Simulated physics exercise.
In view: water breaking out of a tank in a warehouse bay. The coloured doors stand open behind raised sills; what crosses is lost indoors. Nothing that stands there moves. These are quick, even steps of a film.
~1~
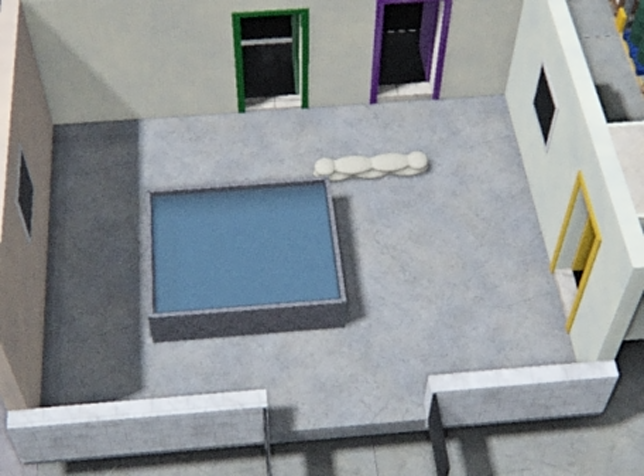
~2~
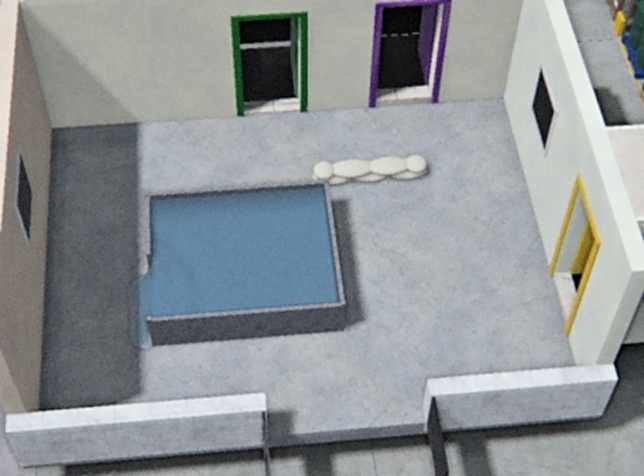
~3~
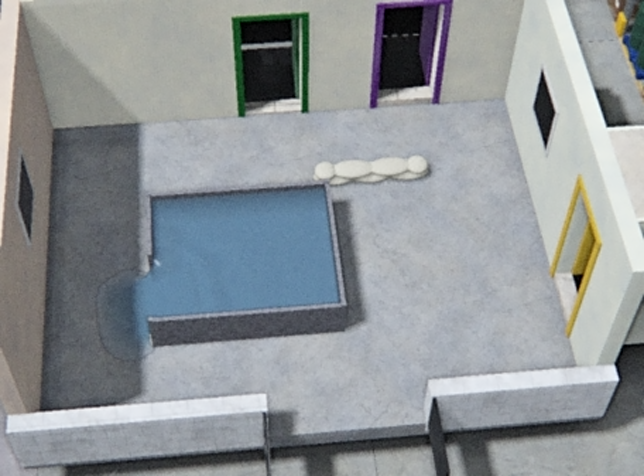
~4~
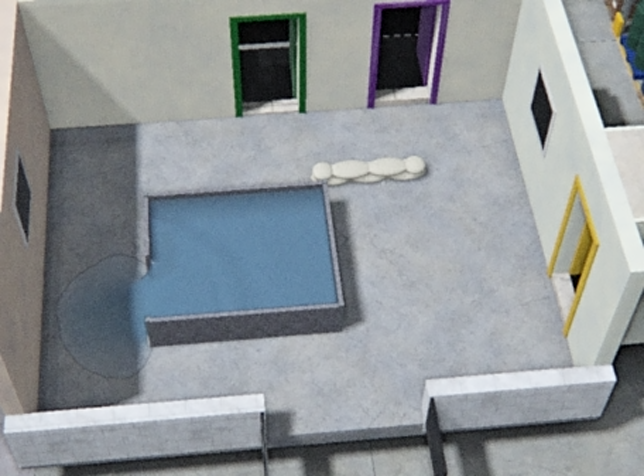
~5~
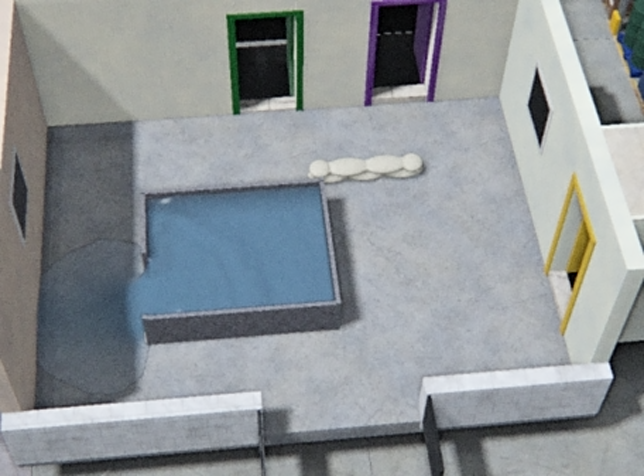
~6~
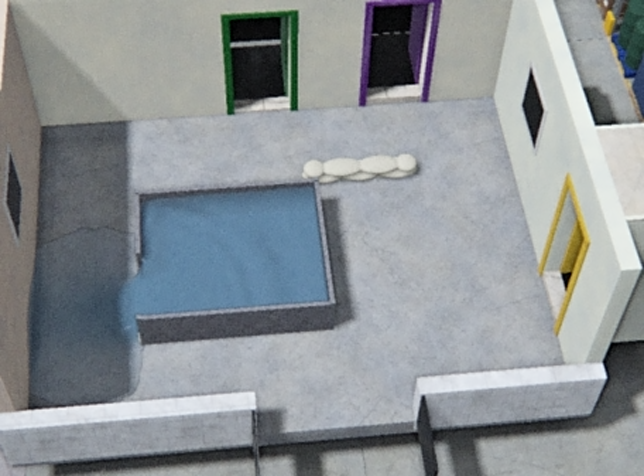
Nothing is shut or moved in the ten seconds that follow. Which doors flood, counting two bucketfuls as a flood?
In the end: The green door admits no more than that; the yellow door admits no more than that; the purple door admits no more than that.
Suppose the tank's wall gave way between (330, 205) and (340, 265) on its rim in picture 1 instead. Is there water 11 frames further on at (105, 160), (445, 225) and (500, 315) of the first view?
In that order: No water, covered, covered.
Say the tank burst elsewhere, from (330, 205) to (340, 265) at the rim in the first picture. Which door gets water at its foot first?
The door marked yellow.
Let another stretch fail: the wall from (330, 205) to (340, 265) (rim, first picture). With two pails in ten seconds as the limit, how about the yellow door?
In short: Yellow door is over.
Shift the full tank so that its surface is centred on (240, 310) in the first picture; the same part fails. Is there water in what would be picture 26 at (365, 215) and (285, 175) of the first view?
One after the other: Dry, free of water.
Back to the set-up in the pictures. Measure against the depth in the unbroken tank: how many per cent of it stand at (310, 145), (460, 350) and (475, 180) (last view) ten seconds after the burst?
About 10, 12 and 20 per cent.
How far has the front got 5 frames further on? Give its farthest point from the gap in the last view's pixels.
Near (40, 183).
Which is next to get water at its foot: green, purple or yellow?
First comes the green-painted one.
A moment on, water covers 15 % of the floor; the green door not reached, the yellow door not reached, the purple door not reached.
Next, water covers 25 % of the floor; the green door not reached, the yellow door not reached, the purple door not reached.
Then, water covers 45 % of the floor; the green door wet at the sill, nothing in, the yellow door not reached, the purple door not reached.
Later, water covers 80 % of the floor; the green door wet at the sill, nothing in, the yellow door wet at the sill, nothing in, the purple door wet at the sill, nothing in.
In the end, water covers 95 % of the floor; the green door wet at the sill, nothing in, the yellow door wet at the sill, nothing in, the purple door wet at the sill, nothing in.
